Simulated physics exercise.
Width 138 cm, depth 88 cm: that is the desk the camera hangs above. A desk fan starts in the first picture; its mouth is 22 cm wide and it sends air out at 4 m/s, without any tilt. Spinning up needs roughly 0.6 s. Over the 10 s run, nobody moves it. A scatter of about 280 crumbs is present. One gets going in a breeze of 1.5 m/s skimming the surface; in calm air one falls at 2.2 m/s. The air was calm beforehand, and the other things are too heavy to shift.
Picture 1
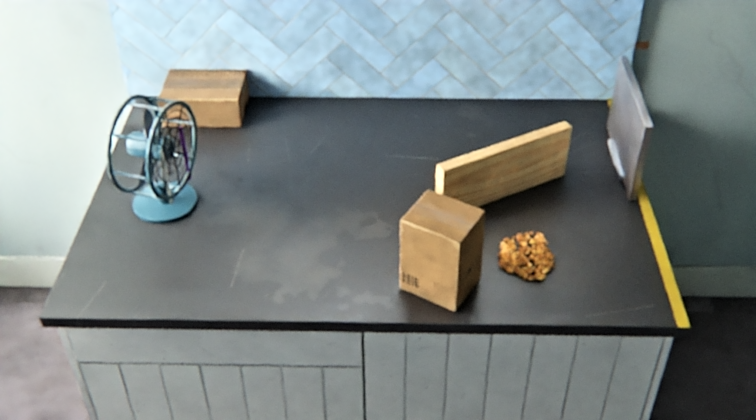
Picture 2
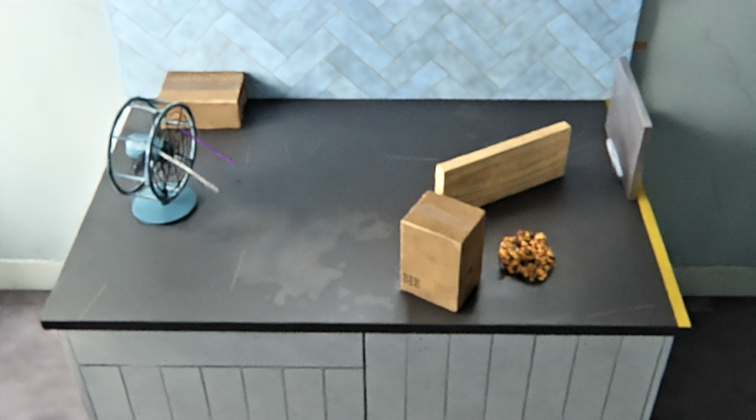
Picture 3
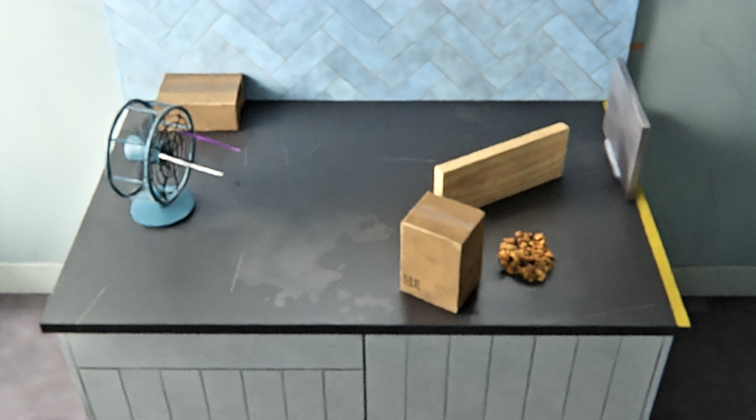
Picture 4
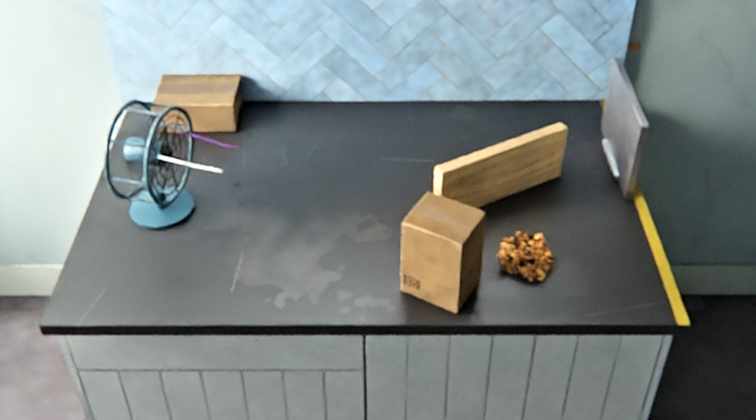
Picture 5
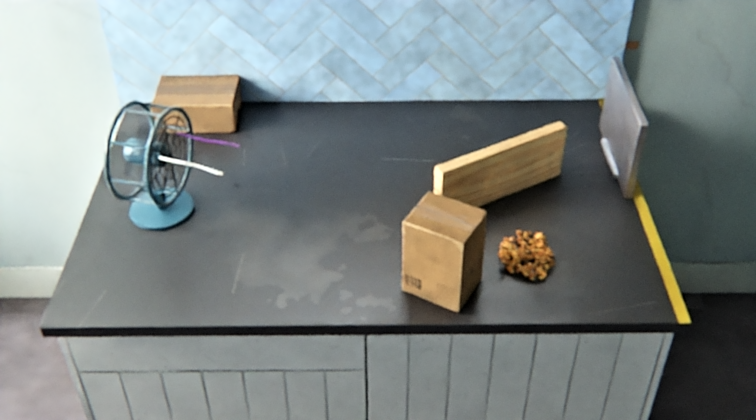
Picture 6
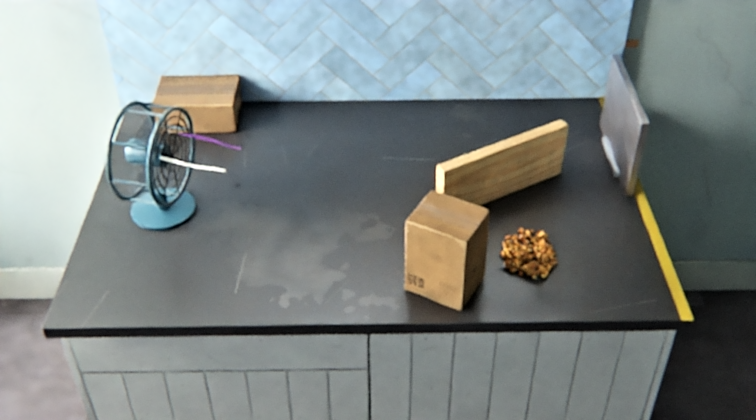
On a dark desk against a blue tiled wall, thin streamers at the front of a teal fan on the left lift and stay outstretched, while the boxes, leaning boards and pile of brown crumbs remain still.
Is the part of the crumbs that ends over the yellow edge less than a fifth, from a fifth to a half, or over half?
The amount that finishes over the yellow edge is more than one half of the lot.
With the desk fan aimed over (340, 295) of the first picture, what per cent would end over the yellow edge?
I'd expect close to 0 percent of them to end up there.
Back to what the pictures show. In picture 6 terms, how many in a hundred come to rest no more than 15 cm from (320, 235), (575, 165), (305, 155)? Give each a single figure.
I would say some 0 %, 0 % and 0 % respectively.
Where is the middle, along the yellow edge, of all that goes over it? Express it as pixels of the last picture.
I'd say roughly (672, 264).
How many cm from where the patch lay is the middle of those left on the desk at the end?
Distance: Approx. 15 cm.
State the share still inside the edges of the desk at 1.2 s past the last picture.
That works out to roughly 40 % remaining.
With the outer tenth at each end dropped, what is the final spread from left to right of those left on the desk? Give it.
I'd say close to 30 cm.
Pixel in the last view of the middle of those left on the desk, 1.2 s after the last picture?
Roughly pixel (560, 277).
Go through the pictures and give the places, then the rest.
The middle of the crumbs is near (525, 259), none has stirred yet and the mouth of the desk fan is at (154, 147), in the first frame.
The middle of the crumbs is near (525, 257), none has stirred yet and the yellow edge is centred on (646, 196), in the second frame.
The middle of the crumbs is near (524, 257), none has stirred yet, the top of a box is at (444, 217) and the top of a board is at (505, 146), in the third frame.
The middle of the crumbs is near (524, 257) and none has stirred yet, in the fourth frame.
The middle of the crumbs is near (525, 256) and none has stirred yet, in the fifth frame.
The middle of the crumbs is near (527, 254) and none has stirred yet, in the sixth frame.
Then, 1.2 s after the last picture, 62 % are over the yellow edge; the middle of those still in play is near (567, 283); 58 % have settled or left.
Then, 2.4 s after the last picture, 69 % are over the yellow edge; the middle of those still in play is near (569, 284); 68 % have settled or left.
Then, 4.7 s after the last picture, 71 % are over the yellow edge; the middle of those still in play is near (575, 291); 72 % have settled or left.
Then, 9.2 s after the last picture, at the end, 73 % are over the yellow edge; the middle of those still in play is near (586, 291).
